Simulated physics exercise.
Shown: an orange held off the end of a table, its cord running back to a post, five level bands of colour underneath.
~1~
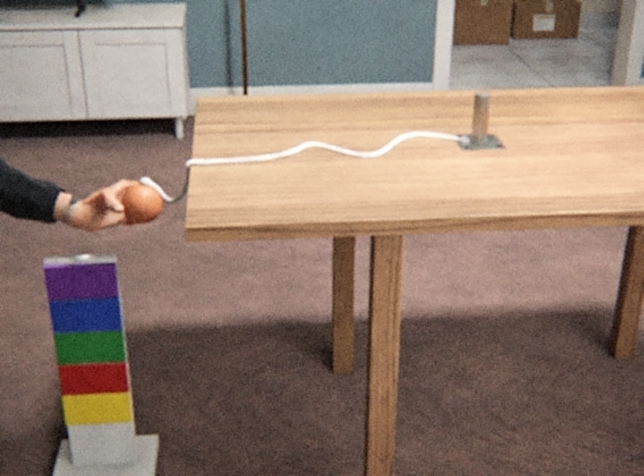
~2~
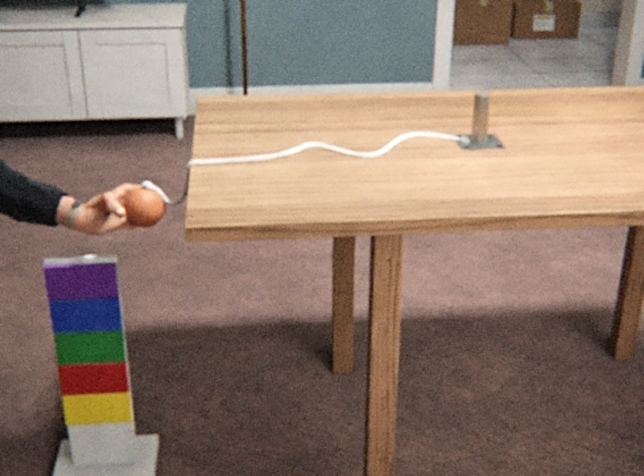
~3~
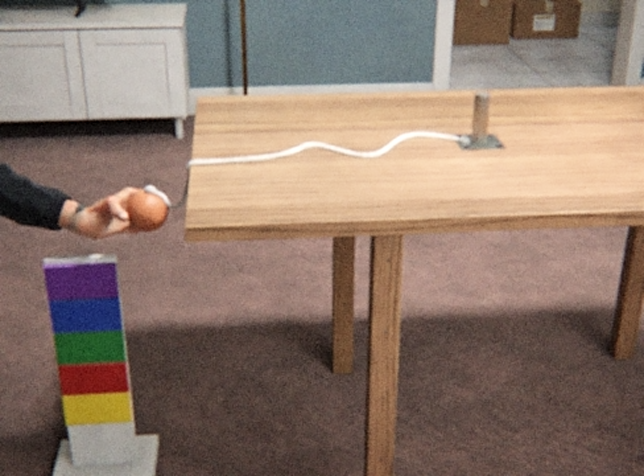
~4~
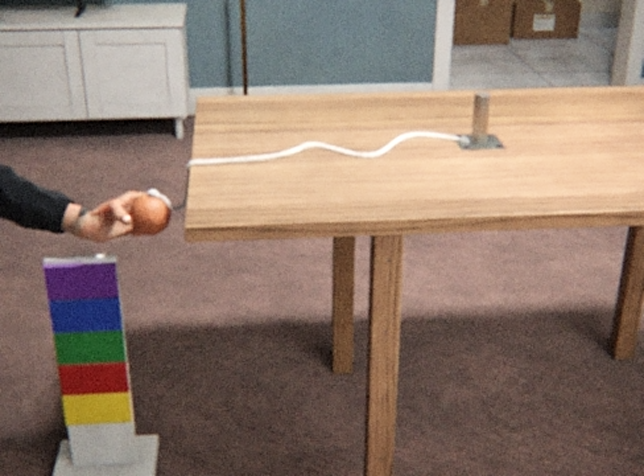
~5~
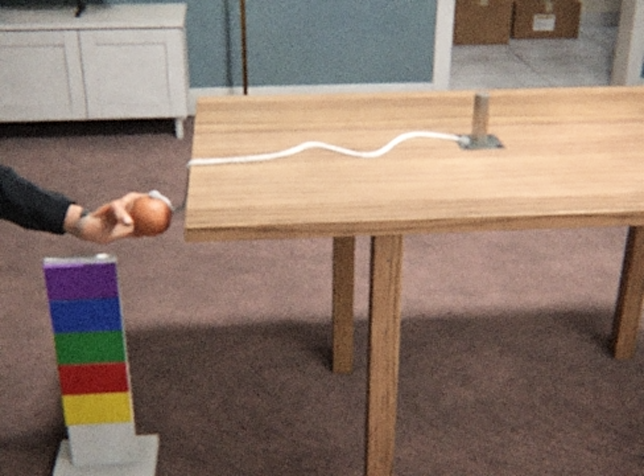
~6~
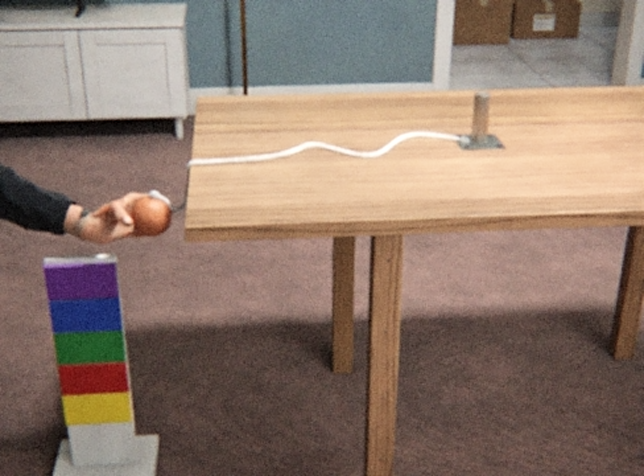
A hand holding an orange on a white cord beside a wooden table, shifting slightly right and down above stacked colour bands.
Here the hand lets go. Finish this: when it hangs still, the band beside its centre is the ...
When it hangs still, the band beside its centre is the blue one.
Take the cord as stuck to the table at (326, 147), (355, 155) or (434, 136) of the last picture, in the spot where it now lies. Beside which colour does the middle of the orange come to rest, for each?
Each in turn comes out as purple, purple, blue.
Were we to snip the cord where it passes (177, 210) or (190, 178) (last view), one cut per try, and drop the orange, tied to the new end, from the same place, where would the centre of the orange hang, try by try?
Case by case: (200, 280), then (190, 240).
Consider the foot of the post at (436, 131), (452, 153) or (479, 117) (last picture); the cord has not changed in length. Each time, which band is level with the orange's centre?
Green; green; purple.
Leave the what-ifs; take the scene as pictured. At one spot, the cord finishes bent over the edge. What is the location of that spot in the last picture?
Around (249, 160).
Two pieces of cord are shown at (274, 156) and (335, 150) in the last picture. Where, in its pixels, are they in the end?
In that view they reach (217, 154) and (295, 150).
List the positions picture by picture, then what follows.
In the first picture, orange (143, 203); purple (81, 283); blue (86, 316); green (90, 348); red (94, 380); yellow (97, 410).
In the second picture, orange (144, 207); cord through (433, 136) (386, 150) (325, 147) (268, 157) (191, 167).
In the third picture, orange (147, 211).
In the fourth picture, orange (150, 214); cord through (433, 136) (386, 150) (325, 147) (268, 157) (191, 167).
In the fifth picture, orange (151, 216).
In the sixth picture, orange (151, 216); cord through (433, 136) (386, 150) (325, 147) (268, 157) (191, 167).
Early on, orange near (197, 290); level with purple.
Midway, orange near (210, 299); level with blue.
Finally, orange near (196, 304); level with blue. Its centre hangs level with the blue band.
